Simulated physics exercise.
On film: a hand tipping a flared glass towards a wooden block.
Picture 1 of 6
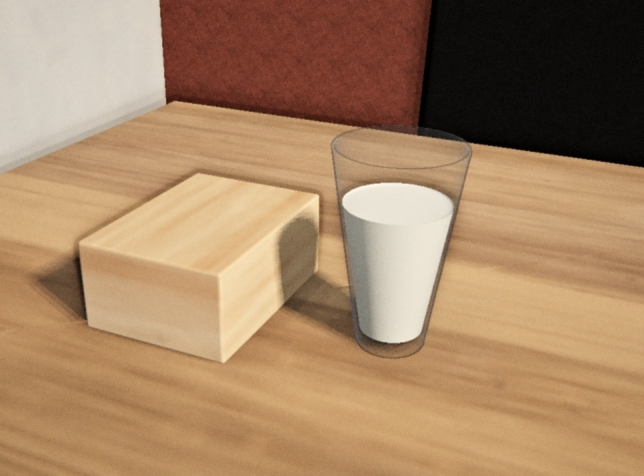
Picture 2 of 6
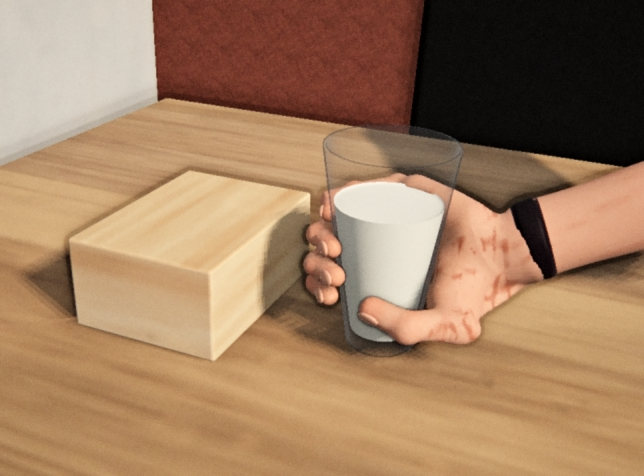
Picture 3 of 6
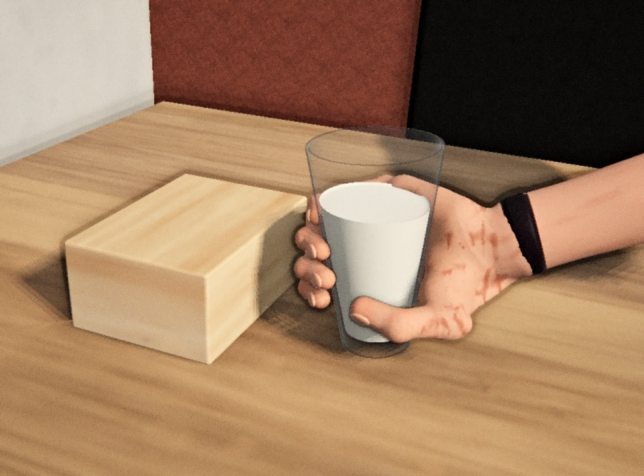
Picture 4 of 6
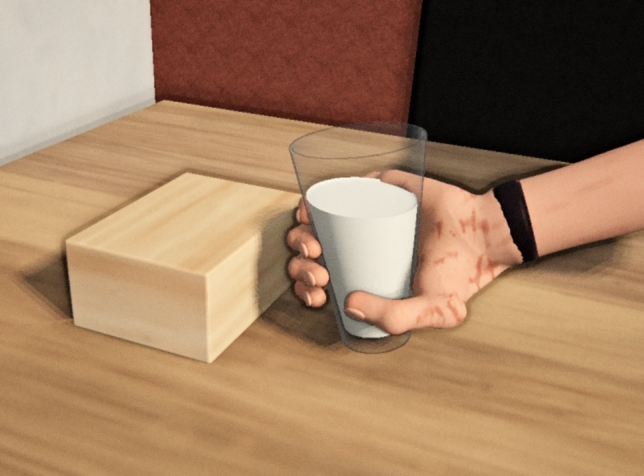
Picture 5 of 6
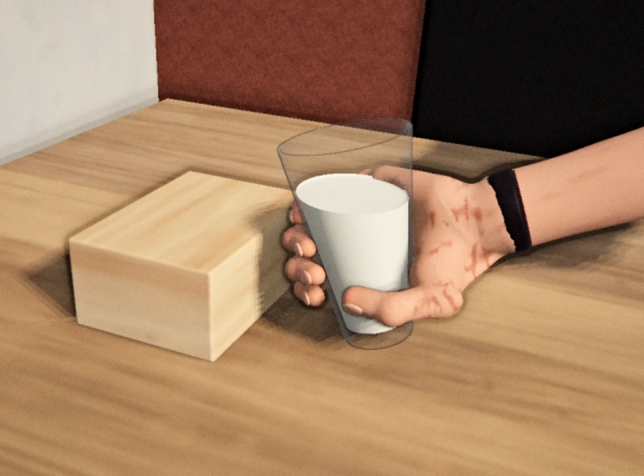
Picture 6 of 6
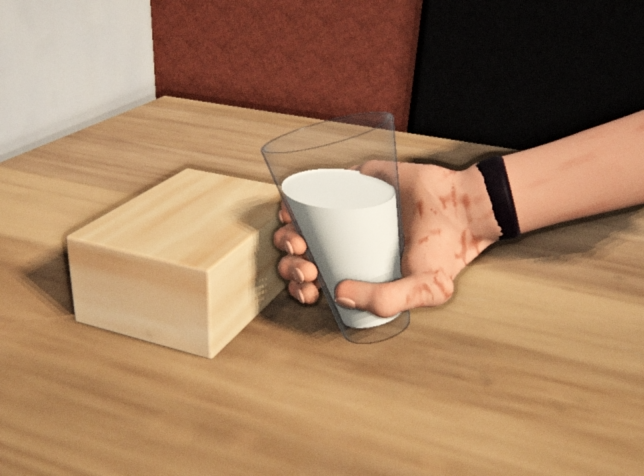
On a wooden table, a flared glass of something white stood upright beside a wooden block, then a hand with a black wristband took hold of it from the right and gradually tilted it left.
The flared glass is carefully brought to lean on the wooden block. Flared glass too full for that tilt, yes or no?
No.
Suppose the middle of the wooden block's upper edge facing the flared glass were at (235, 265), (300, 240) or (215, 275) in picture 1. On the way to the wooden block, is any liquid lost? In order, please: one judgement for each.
One by one, the answers are: Pours over, stays clean and pours over.
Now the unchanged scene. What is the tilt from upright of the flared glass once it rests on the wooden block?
About 35°.
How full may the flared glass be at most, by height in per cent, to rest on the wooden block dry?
I'd say something like 80 in a hundred.
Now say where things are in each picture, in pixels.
In the first frame, it stands upright; flared glass (395, 240) about two thirds full.
In the second frame, a hand takes hold; flared glass about two thirds full, surface at (388, 204); wooden block (200, 256).
In the third frame, tipping on its foot; flared glass (375, 240) about two thirds full.
In the fourth frame, the top moves towards the wooden block; flared glass about two thirds full, surface at (364, 199); wooden block (197, 258).
In the fifth frame, on the way over; flared glass (360, 231) about two thirds full.
In the sixth frame, it is leaning; flared glass about two thirds full, surface at (341, 190); wooden block (198, 253).
Shortly, the flared glass leans by about 25°; none is lost.
Then, the flared glass leans by about 35°; none is lost.
At the finish, the flared glass leans by about 35°, against the wooden block; none is lost.
